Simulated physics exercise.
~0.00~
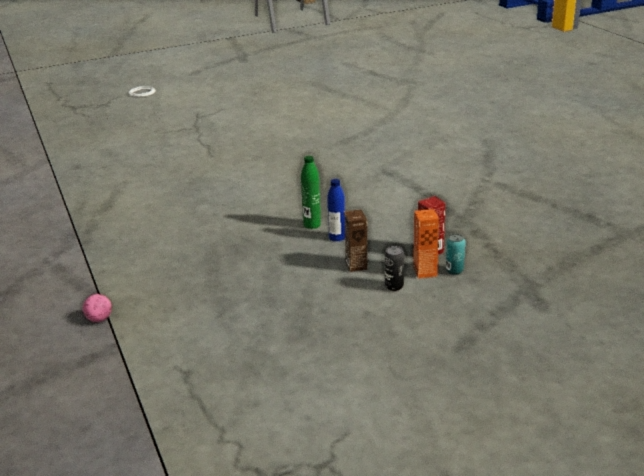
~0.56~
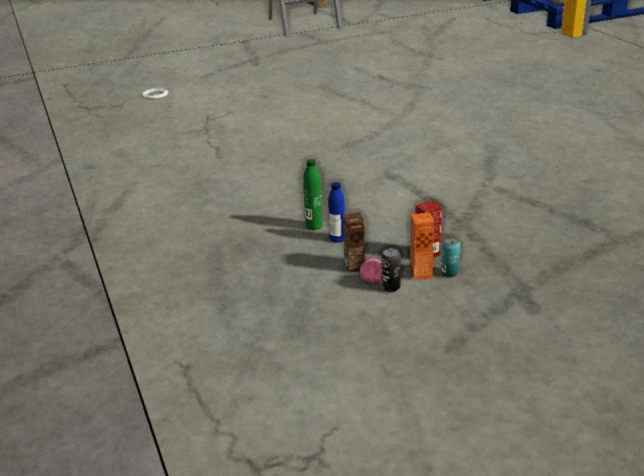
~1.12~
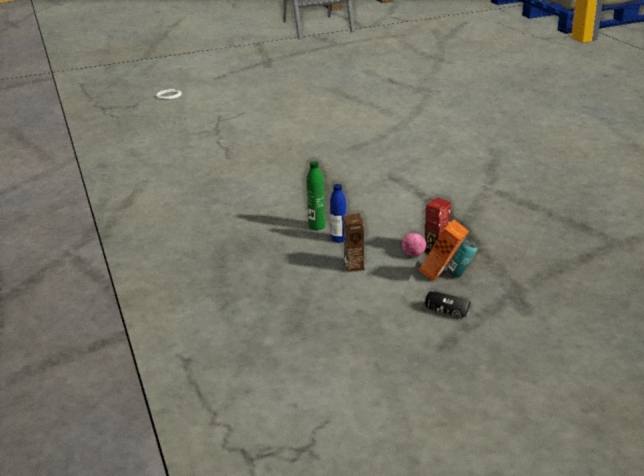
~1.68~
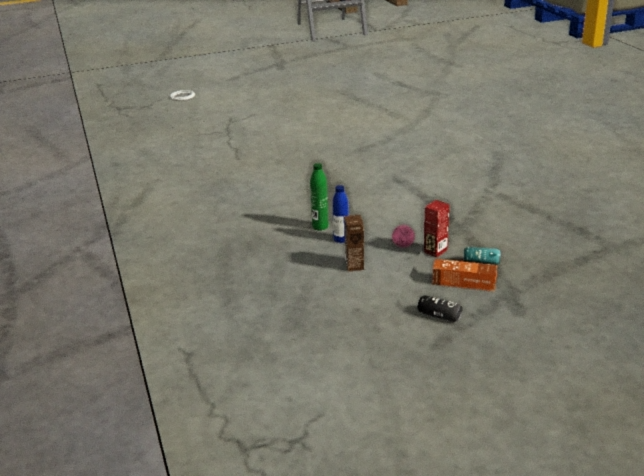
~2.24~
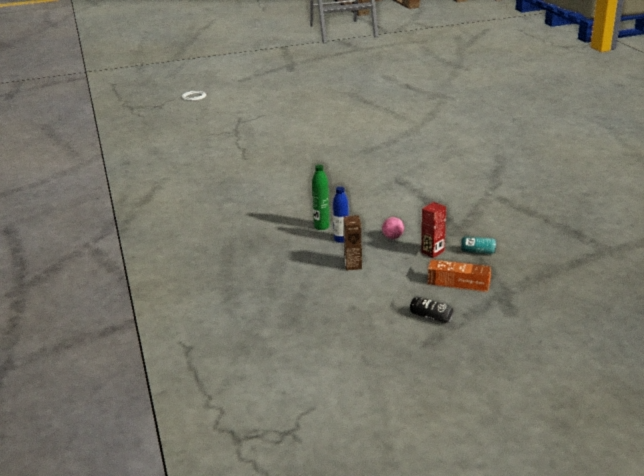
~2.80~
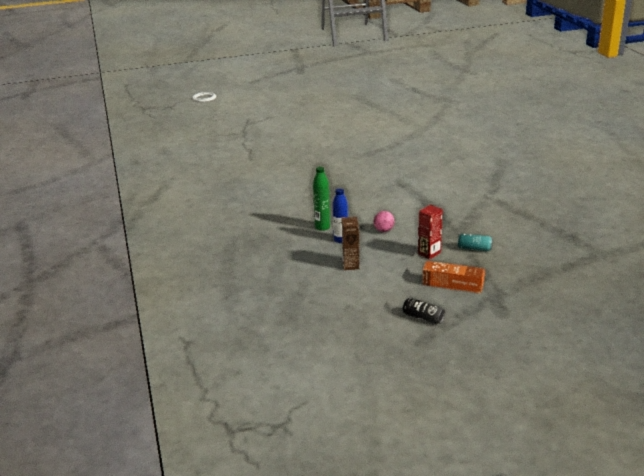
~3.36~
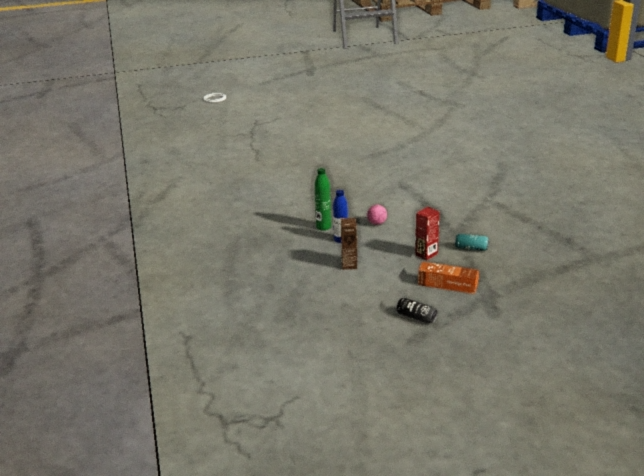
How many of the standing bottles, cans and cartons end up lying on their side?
Three of them end up on their side, namely the orange carton, the turquoise can and the black can.
